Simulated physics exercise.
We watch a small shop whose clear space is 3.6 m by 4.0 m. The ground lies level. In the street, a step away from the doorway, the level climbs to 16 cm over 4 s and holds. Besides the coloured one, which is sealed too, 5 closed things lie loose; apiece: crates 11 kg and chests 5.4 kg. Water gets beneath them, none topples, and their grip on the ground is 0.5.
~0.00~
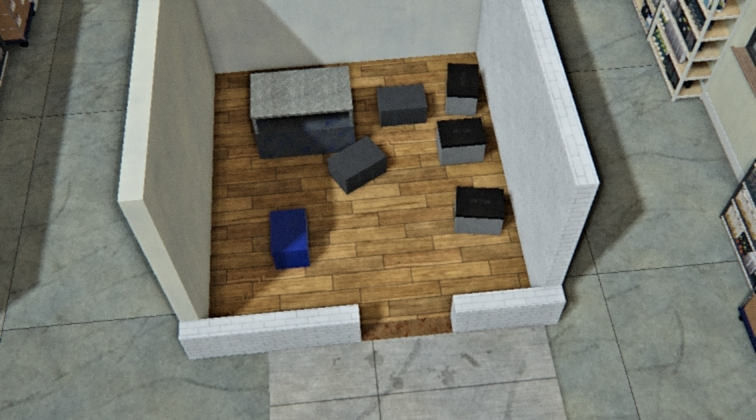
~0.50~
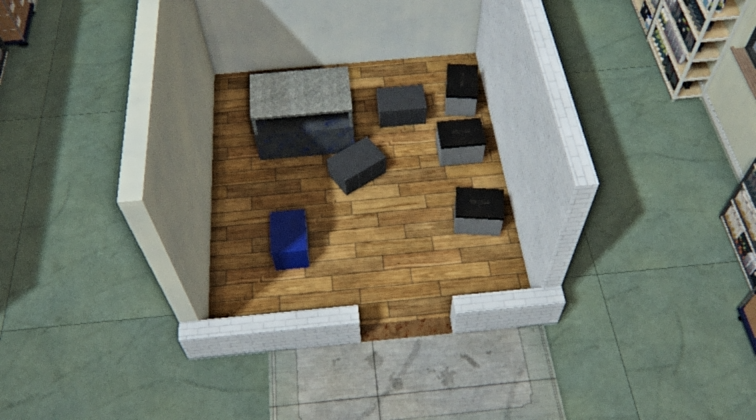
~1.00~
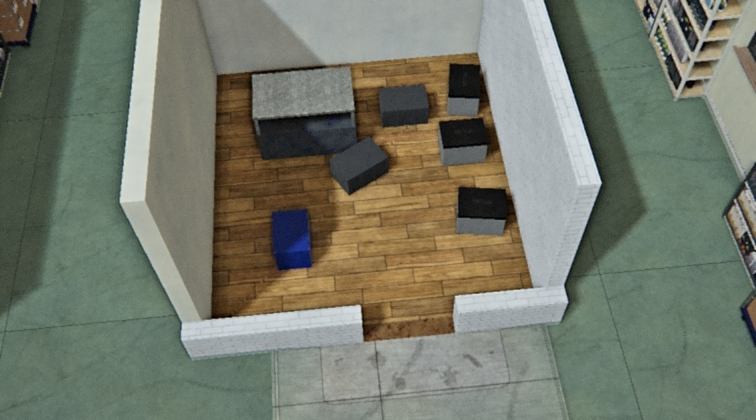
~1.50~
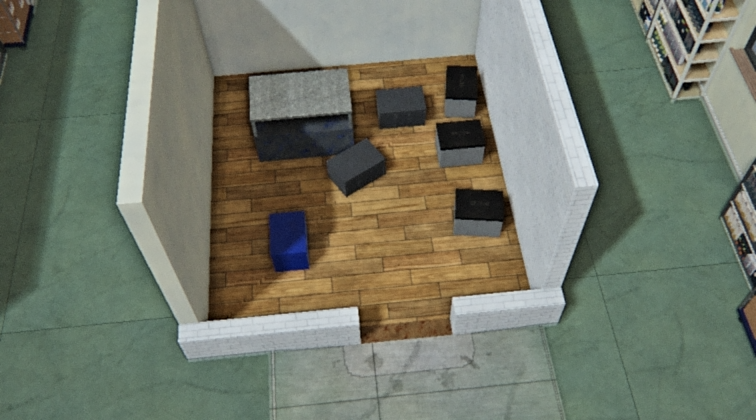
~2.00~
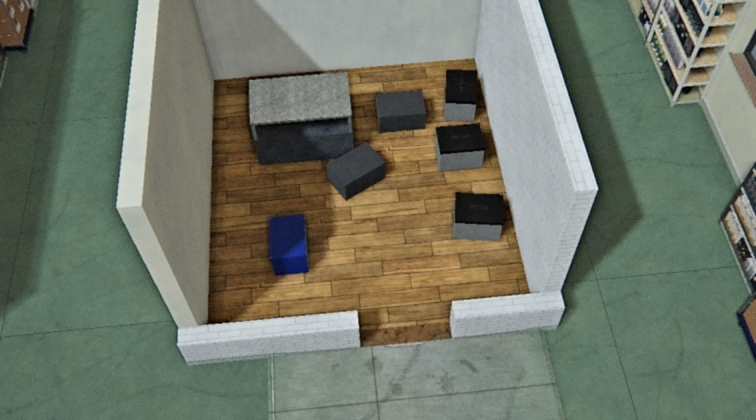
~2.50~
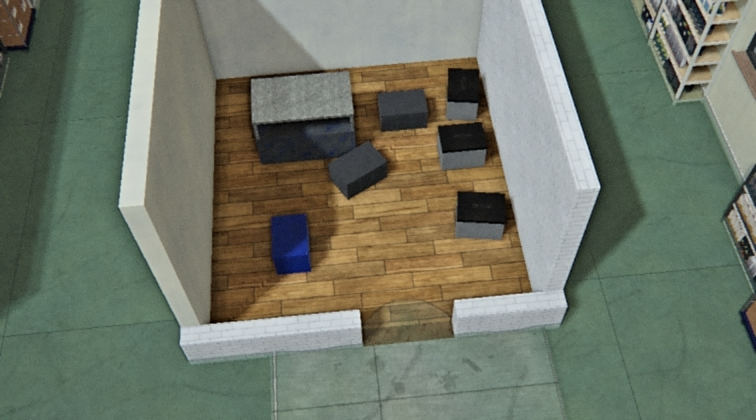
A blue box and several dark boxes stay still as a wet patch appears at the doorway.
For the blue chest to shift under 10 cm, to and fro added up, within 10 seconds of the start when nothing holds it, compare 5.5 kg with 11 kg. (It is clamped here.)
For it, only the higher weight holds it.
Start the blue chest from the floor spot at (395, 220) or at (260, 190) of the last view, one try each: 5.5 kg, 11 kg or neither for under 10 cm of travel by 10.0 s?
In that order: Neither holds; neither is enough.
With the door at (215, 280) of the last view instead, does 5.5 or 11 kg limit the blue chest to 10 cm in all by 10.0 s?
In that case neither weight holds it.
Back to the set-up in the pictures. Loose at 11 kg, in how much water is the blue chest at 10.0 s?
Roughly 3 cm.
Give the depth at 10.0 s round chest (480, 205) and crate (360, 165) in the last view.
About 7 and 7 cm.
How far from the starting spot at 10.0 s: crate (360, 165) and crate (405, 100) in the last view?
In turn: 60 cm, 50 cm.
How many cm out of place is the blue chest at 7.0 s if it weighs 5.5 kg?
Roughly 20 cm.
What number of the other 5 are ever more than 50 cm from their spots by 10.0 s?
I count 5.
After 3.5 s the blue chest would be 0 cm from its start with 5.5 kg and 0 cm from its start with 11 kg; 0 cm of water round it then.
After 4.5 s the blue chest would be 0 cm from its start with 5.5 kg and 0 cm from its start with 11 kg; 1 cm of water round it then.
After 7.0 s the blue chest would be 18 cm from its start with 5.5 kg and 0 cm from its start with 11 kg; 2 cm of water round it then.
After 10.0 s the blue chest would be 38 cm from its start with 5.5 kg and 0 cm from its start with 11 kg; 3 cm of water round it then.
